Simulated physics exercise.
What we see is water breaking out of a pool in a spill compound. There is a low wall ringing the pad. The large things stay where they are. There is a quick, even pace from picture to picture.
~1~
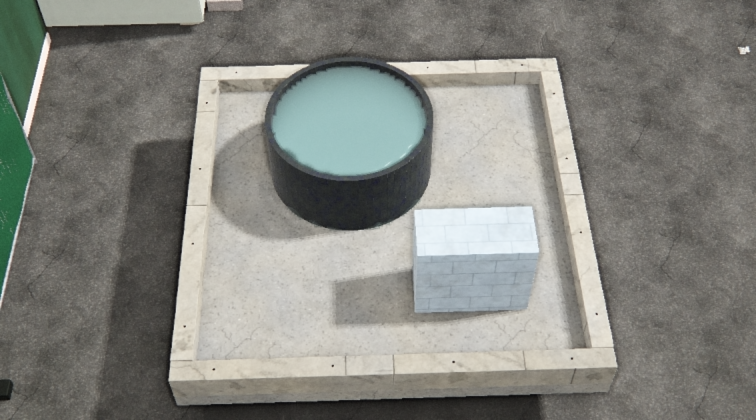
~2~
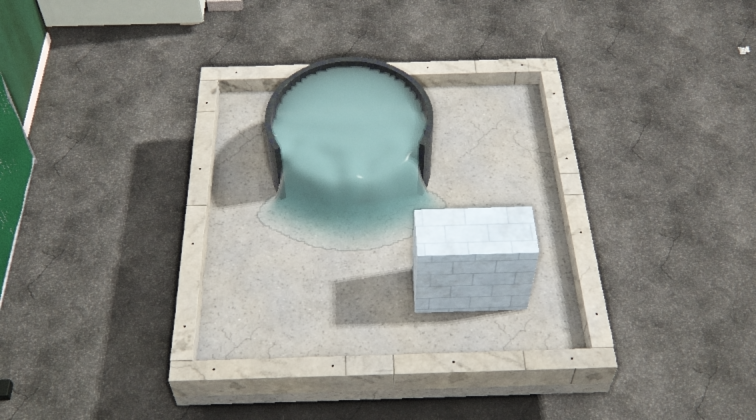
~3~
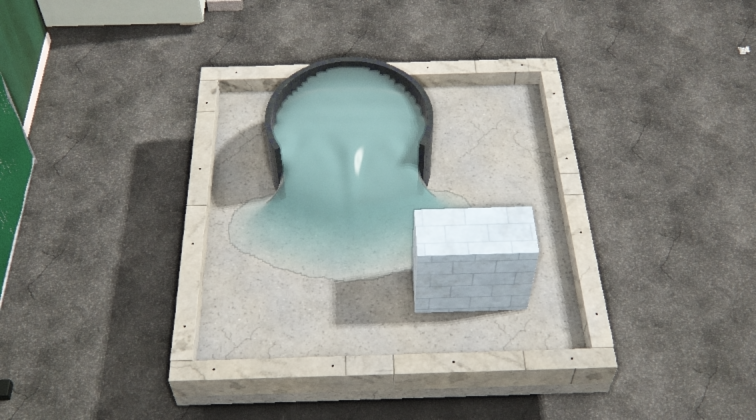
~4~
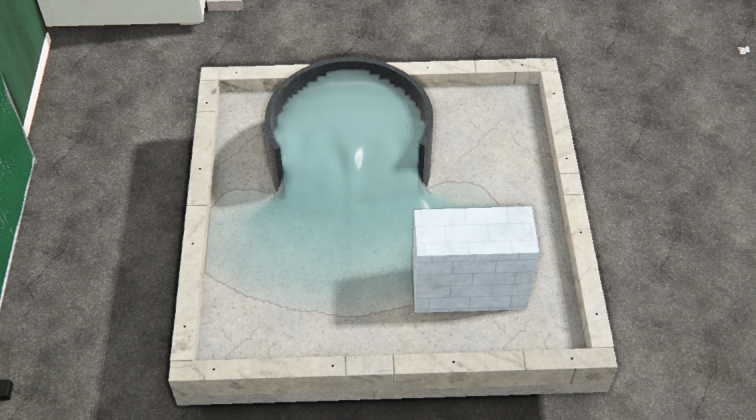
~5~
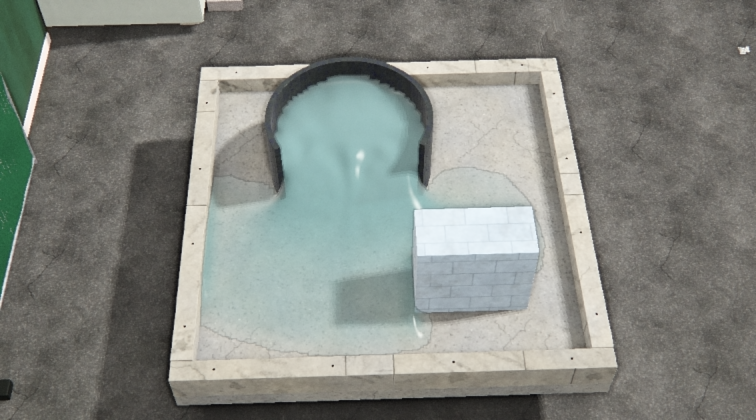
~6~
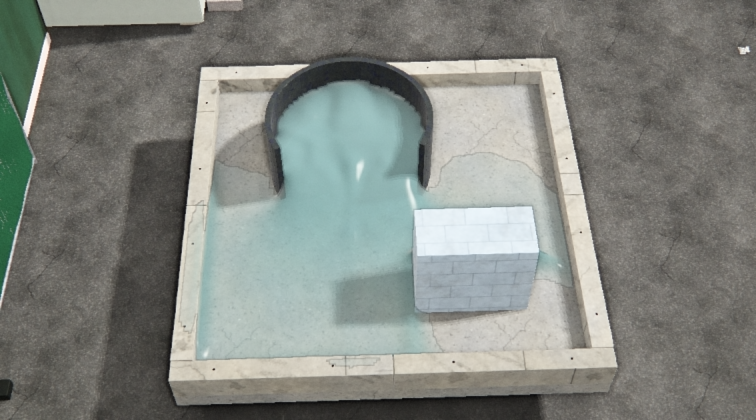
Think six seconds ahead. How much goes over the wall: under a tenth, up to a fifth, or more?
The wall lets a tenth through, though no more than a fifth.
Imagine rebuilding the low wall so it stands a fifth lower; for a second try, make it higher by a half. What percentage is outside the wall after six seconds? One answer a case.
The first case gives 24%, the second gives 4%.
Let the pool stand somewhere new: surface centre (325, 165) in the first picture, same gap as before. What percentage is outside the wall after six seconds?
I make it 24 per cent.
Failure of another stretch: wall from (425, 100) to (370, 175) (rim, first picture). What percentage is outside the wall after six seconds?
Estimate: 18 %.
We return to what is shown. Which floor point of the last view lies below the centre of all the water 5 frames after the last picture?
The water's centre sits above (364, 247).
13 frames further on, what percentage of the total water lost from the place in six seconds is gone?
Approximately 85 in a hundred, I think.
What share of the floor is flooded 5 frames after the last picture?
About 65 %.
A moment on, water covers 50 % of the floor; the low wall has let 1 % over.
Next, water covers 55 % of the floor; the low wall has let 3 % over.
Then, water covers 70 % of the floor; the low wall has let 14 % over.
Later, water covers 80 % of the floor; the low wall has let 15 % over.
In the end, water covers 80 % of the floor; the low wall has let 16 % over.
